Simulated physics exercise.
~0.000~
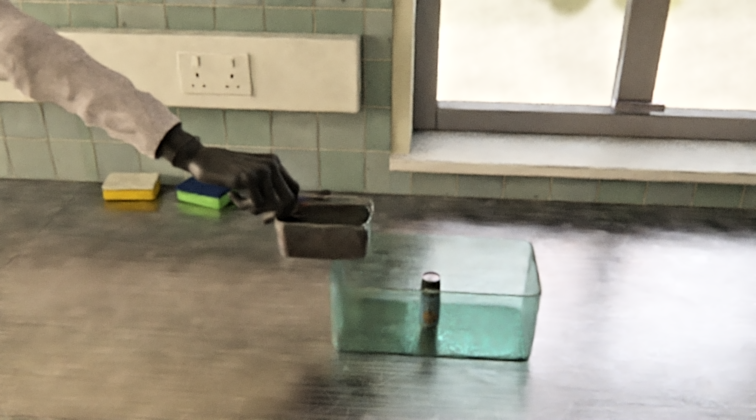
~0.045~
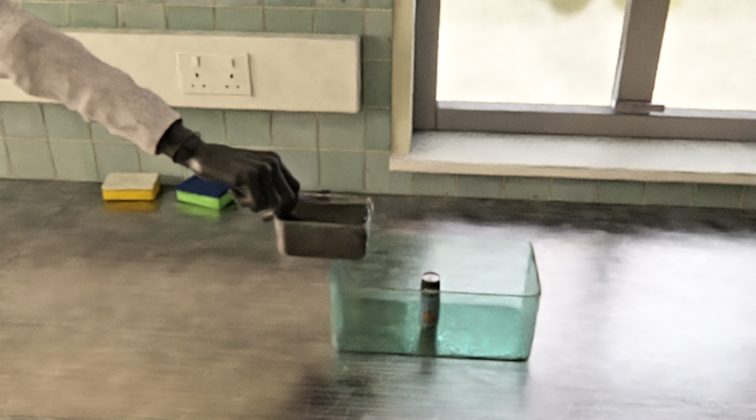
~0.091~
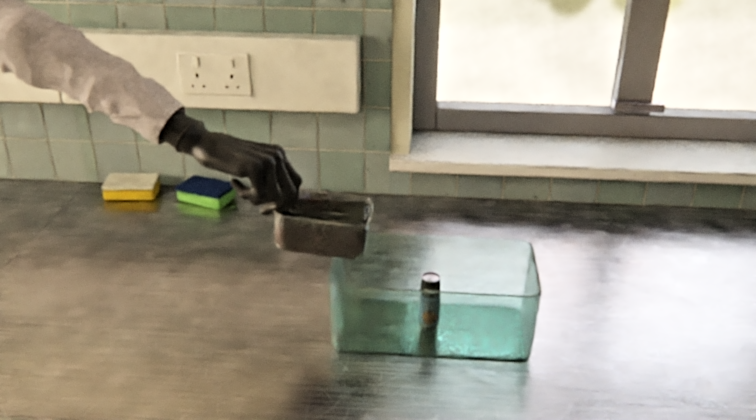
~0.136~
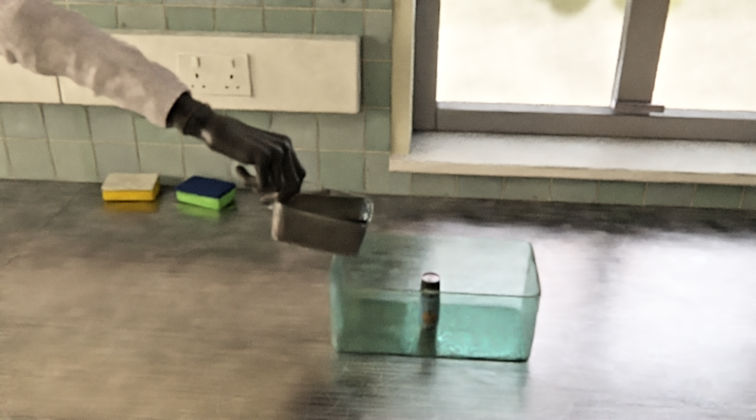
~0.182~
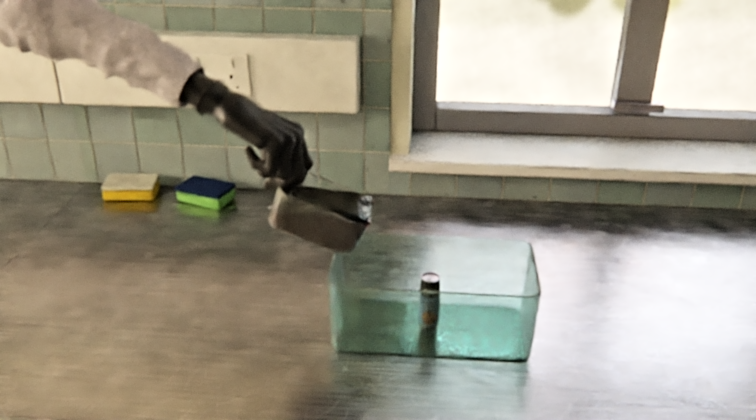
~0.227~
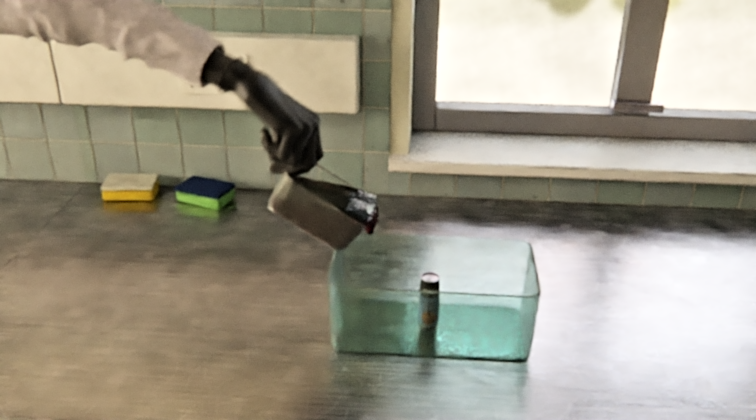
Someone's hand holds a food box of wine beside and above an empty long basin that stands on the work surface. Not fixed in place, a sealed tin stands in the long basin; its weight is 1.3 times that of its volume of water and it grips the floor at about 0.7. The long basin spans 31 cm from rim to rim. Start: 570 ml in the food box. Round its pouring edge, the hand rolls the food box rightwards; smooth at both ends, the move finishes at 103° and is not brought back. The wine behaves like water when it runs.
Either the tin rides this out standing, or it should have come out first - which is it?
It rides it out.
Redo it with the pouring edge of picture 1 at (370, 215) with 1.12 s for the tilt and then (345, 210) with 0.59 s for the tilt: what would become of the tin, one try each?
Run one: It does not tip. Run two: It tumbles.
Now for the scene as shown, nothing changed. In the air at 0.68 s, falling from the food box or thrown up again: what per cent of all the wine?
Estimated airborne part: Roughly 5 per cent.
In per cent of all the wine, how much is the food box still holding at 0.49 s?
I'd put it near 22 percent.
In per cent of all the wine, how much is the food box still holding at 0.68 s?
I'd estimate some 1 per cent.
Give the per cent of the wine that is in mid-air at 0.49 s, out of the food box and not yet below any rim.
About 52 per cent.
Then, 0.49 s in, the tilt is 95° and 22 per cent is still to pour; the tin stands where it began.
Then, 0.68 s in, the tilt is 103° and 1 per cent is still to pour; the tin stands where it began.
Then, 0.87 s in, the tilt is 103° and 0 per cent is still to pour; the tin stands where it began.
Then, 1.09 s in, the tilt is 103° and 0 per cent is still to pour; the tin stands where it began.
Finally, the tin stands where it began.
